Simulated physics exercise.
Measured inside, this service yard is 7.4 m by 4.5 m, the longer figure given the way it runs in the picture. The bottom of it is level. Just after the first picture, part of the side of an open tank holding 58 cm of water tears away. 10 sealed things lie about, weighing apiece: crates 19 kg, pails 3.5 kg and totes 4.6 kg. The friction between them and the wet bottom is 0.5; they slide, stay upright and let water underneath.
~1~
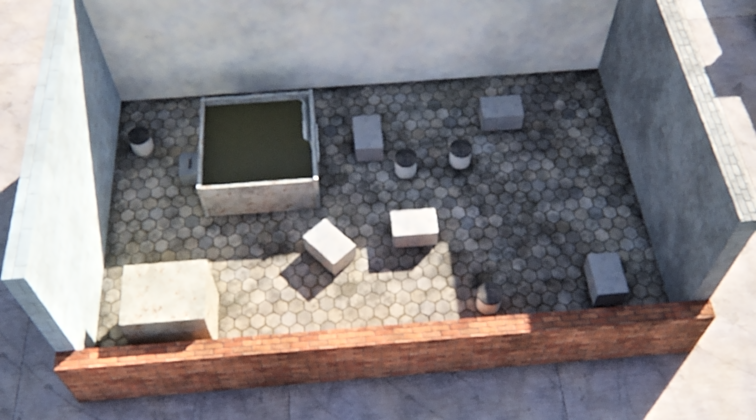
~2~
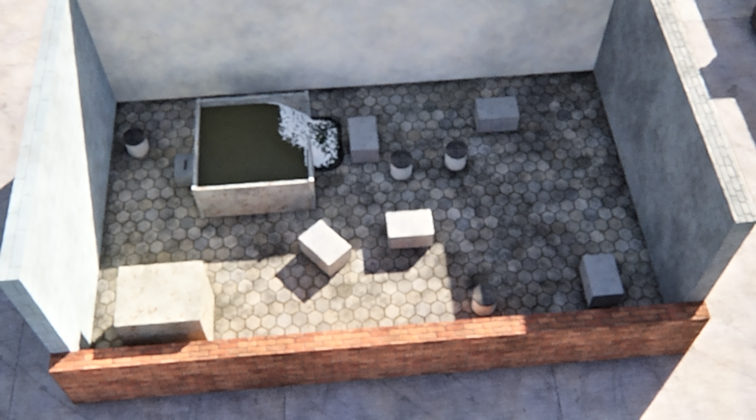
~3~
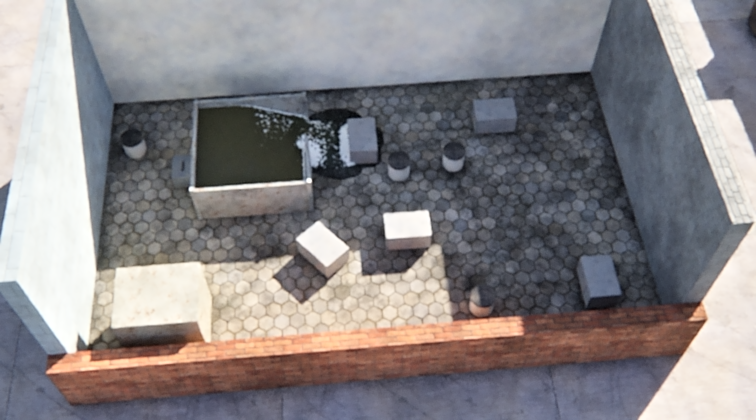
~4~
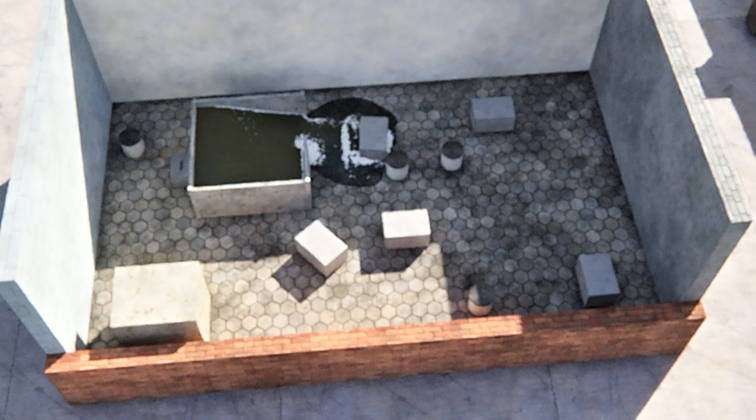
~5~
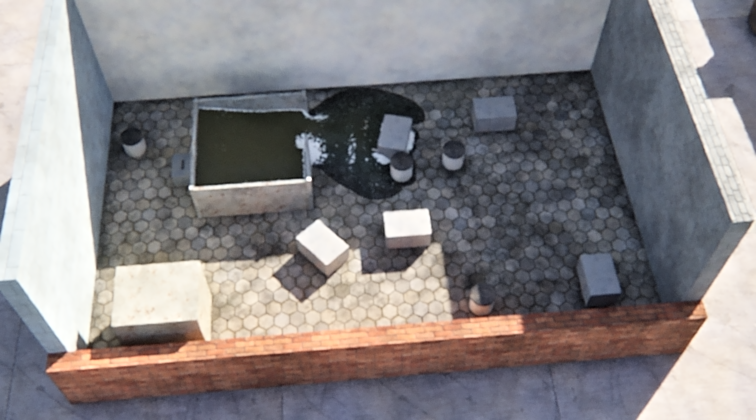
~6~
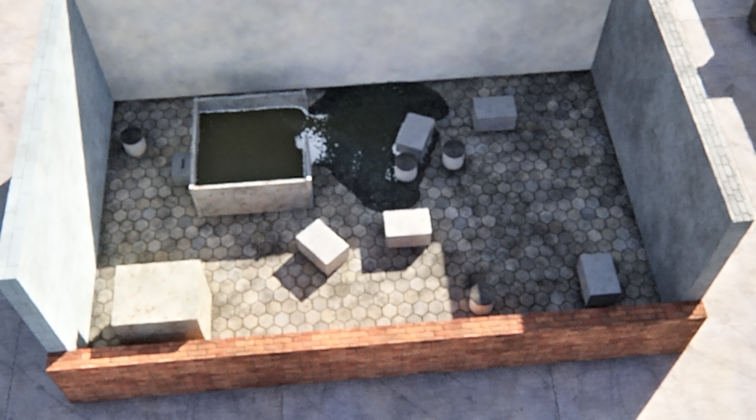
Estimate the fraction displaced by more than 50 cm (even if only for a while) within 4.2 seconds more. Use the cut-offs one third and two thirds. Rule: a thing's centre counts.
One to two thirds.
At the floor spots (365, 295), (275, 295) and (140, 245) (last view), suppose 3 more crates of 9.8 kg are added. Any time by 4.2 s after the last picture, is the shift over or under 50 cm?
The first comes out within the limit, the second within the limit, the third within the limit.
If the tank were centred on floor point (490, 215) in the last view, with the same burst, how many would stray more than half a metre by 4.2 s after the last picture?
Then the count would be 2.
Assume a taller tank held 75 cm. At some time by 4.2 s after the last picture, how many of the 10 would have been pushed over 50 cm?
With that change, 6 of them.
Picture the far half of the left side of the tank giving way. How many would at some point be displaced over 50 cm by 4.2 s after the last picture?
That would give 2.
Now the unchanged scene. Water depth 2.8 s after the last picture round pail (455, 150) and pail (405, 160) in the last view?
Depths: Near 10 cm, then near 10 cm.
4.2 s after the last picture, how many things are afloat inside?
I get 5.
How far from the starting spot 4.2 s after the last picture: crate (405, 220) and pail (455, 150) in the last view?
Object 1: 0 cm. Object 2: 250 cm.
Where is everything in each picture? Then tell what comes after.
A crate at (368, 132), on the bottom; a pail at (406, 158), on the bottom; water covers 2.2 m2; 0 of 10 have shifted, in the first frame.
A crate at (363, 133), on the bottom; a pail at (401, 159) rests on the ground; 2.6 m2 under water; 0 of 10 have shifted, in the second frame.
A crate at (362, 134) rests on the ground; a pail at (399, 160), on the bottom; water covers 3.1 m2; 0 of 10 have shifted, in the third frame.
A crate at (374, 133), on the bottom, 21 cm from its start; a pail at (398, 159), on the bottom; 3.8 m2 under water; 1 of 10 have shifted, in the fourth frame.
A crate at (395, 132) rests on the ground, 49 cm from its start; a pail at (402, 161), on the bottom, 6 cm from its start; 4.6 m2 under water; 2 of 10 have shifted, in the fifth frame.
A crate at (415, 131) rests on the ground, 78 cm from its start; a pail at (406, 161) rests on the ground, 12 cm from its start; 5.5 m2 under water; 2 of 10 have shifted, in the sixth frame.
Then, 0.4 s after the last picture 2 of 10 are over 50 cm from their spots; 0 afloat.
Then, 1.5 s after the last picture 4 of 10 are over 50 cm from their spots; 0 afloat.
Then, 2.8 s after the last picture 4 of 10 are over 50 cm from their spots; 3 afloat.
Then, 4.2 s after the last picture 5 of 10 are over 50 cm from their spots, and 5 have been at some point; 5 afloat.
